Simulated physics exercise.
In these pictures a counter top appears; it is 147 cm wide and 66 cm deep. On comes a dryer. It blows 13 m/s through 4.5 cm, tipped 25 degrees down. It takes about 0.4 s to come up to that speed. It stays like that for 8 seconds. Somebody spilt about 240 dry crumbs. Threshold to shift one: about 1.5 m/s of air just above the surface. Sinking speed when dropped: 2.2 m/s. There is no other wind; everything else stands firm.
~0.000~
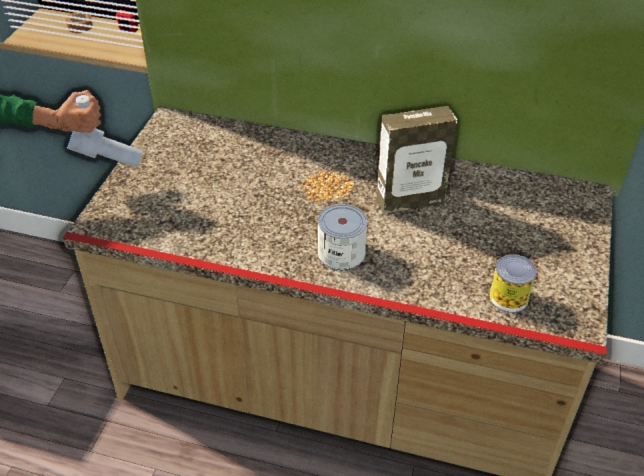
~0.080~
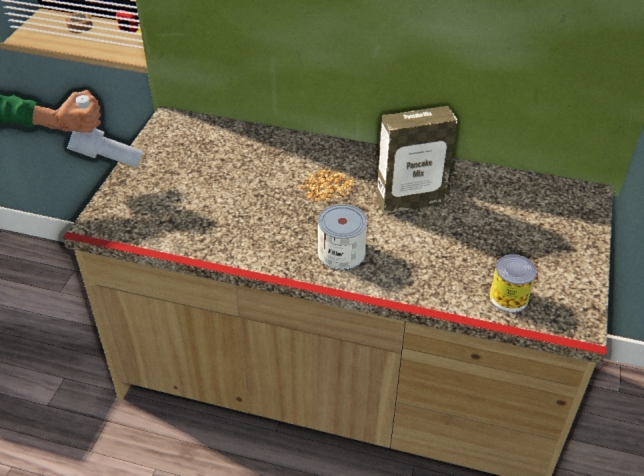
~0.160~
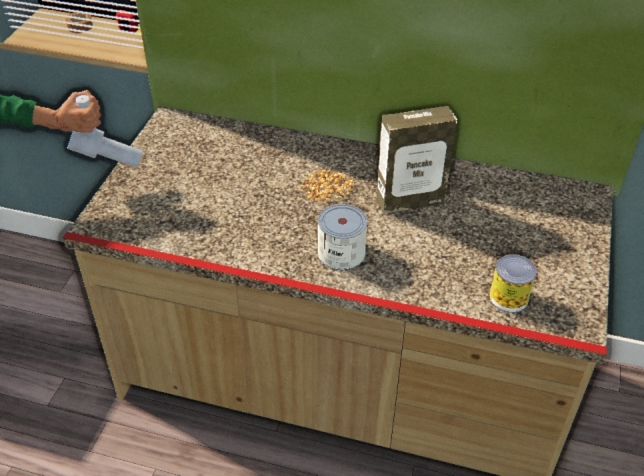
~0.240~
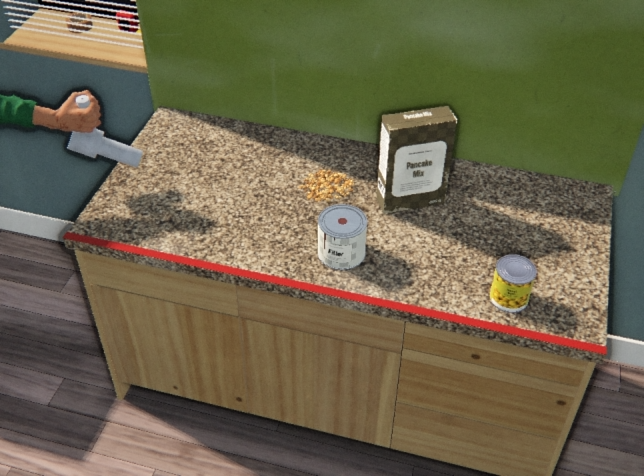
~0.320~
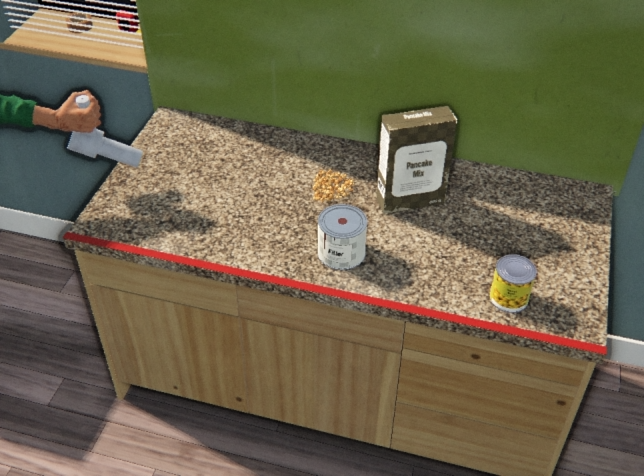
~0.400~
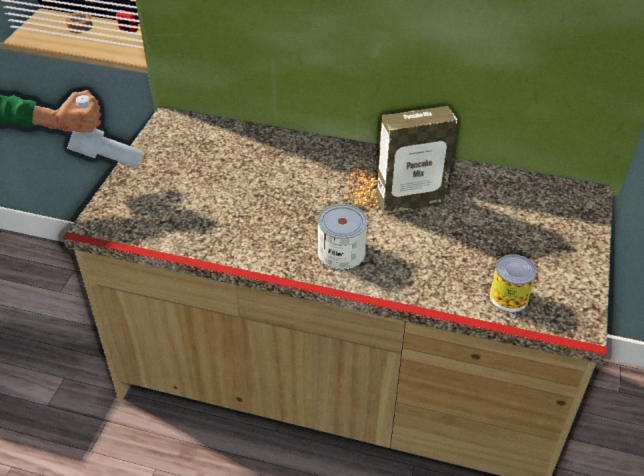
At first, a hand in a green sleeve holds a pale dryer at the left of a speckled counter, where a patch of golden crumbs lies still behind a white tin. Then a few crumbs shift, and the whole patch slides a short way right, beside the pancake mix carton, while everything else stays put.
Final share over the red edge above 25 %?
No, my prediction: The spill over that edge stays at or below a quarter.
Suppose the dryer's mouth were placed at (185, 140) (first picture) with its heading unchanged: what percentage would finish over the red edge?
In that case some 0 per cent.
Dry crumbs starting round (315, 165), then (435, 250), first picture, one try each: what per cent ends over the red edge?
In that order: 0 %, 0 %.
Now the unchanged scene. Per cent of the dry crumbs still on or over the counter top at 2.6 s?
Estimated share: Some 5 %.
After 1.6 s, 12 % are on the move or not yet settled, 0 % are over the red edge.
After 2.6 s, 5 % are on the move or not yet settled, 0 % are over the red edge.
After 4.4 s, 2 % are on the move or not yet settled, 0 % are over the red edge.
After 8.0 s, at the end, 0 % are over the red edge.
